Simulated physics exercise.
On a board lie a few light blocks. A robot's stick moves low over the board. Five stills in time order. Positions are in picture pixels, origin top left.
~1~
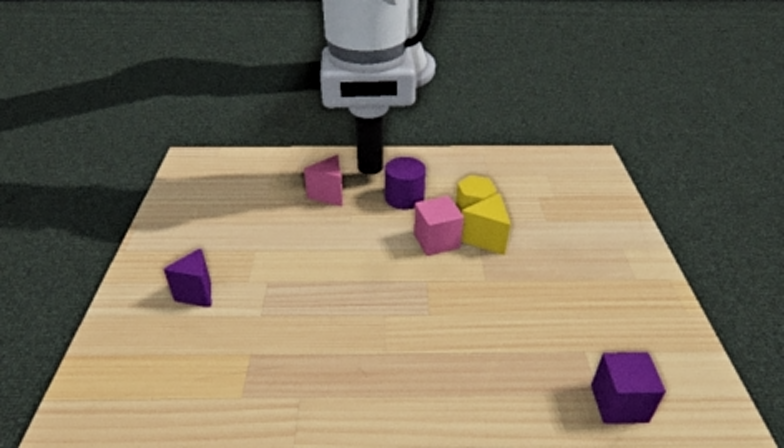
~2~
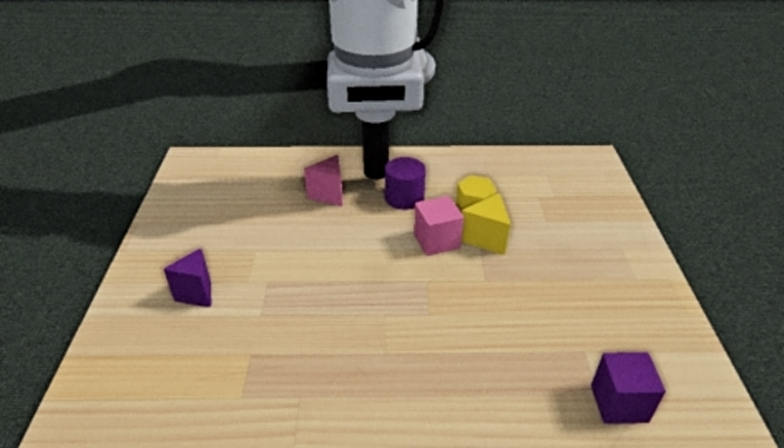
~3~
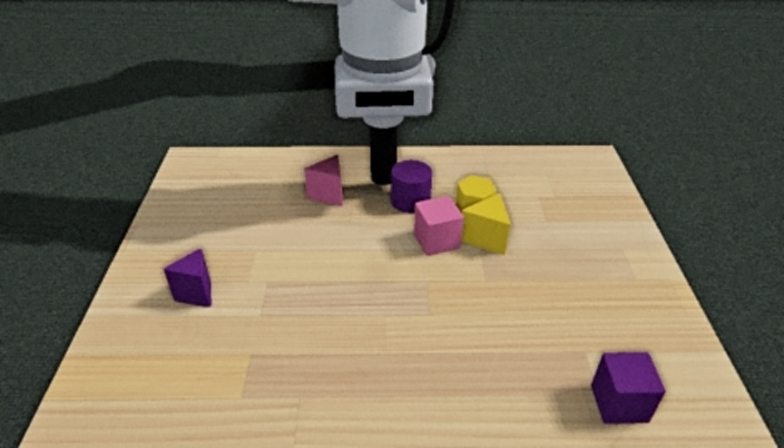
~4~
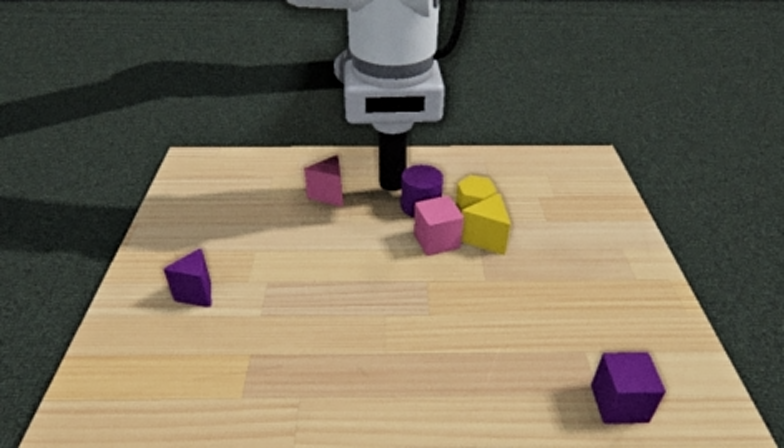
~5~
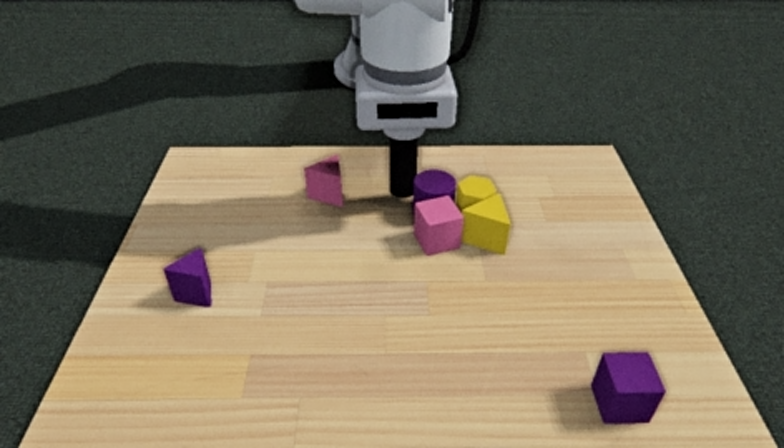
On a light wooden board, a robot's dark stick stands between a pink block and a purple round block, with other purple, pink and yellow blocks around. The stick moves right and slightly nearer, meets the purple round block, and pushes it right, close beside the pink square and yellow hexagonal blocks.
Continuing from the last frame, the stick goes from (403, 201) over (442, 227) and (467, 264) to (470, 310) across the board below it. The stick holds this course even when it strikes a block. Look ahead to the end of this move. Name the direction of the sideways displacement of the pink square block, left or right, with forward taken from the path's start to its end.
Towards the right-hand side.
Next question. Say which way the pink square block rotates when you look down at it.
It is turned clockwise.
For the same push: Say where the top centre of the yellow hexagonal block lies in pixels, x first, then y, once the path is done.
I expect it at (520, 184).
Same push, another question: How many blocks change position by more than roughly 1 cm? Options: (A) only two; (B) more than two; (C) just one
Choice B: More than two.
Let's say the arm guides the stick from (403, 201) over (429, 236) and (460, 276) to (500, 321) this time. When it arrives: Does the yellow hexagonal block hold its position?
I believe not.
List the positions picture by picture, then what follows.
The first frame shows stick's lower end (370, 168); purple circular block (405, 167); pink square block (439, 210); yellow hexagonal block (477, 186); yellow triangular block (491, 209).
The second frame shows stick (377, 173); blocks still.
The third frame shows stick (384, 178); purple circular block (412, 171).
The fourth frame shows stick (393, 184); purple circular block (422, 176).
The fifth frame shows stick (403, 190); purple circular block (435, 181); pink square block (439, 210); yellow hexagonal block (477, 186); yellow triangular block (491, 209).
What follows on the original path. One third of the way, stick (444, 216); purple circular block (480, 192); pink square block (446, 218), turned 25° clockwise; yellow hexagonal block (518, 185), turned 15° clockwise; yellow triangular block (501, 213), turned 20° clockwise.
Two thirds of the way, stick (469, 253); purple circular block (485, 194); pink square block (452, 254), turned 70° clockwise; yellow hexagonal block (520, 184), turned 15° clockwise; yellow triangular block (506, 216), turned 20° clockwise.
At the end, stick (472, 298); purple circular block (485, 194); pink square block (435, 278), turned 110° clockwise; yellow hexagonal block (520, 184), turned 15° clockwise; yellow triangular block (506, 216), turned 20° clockwise.
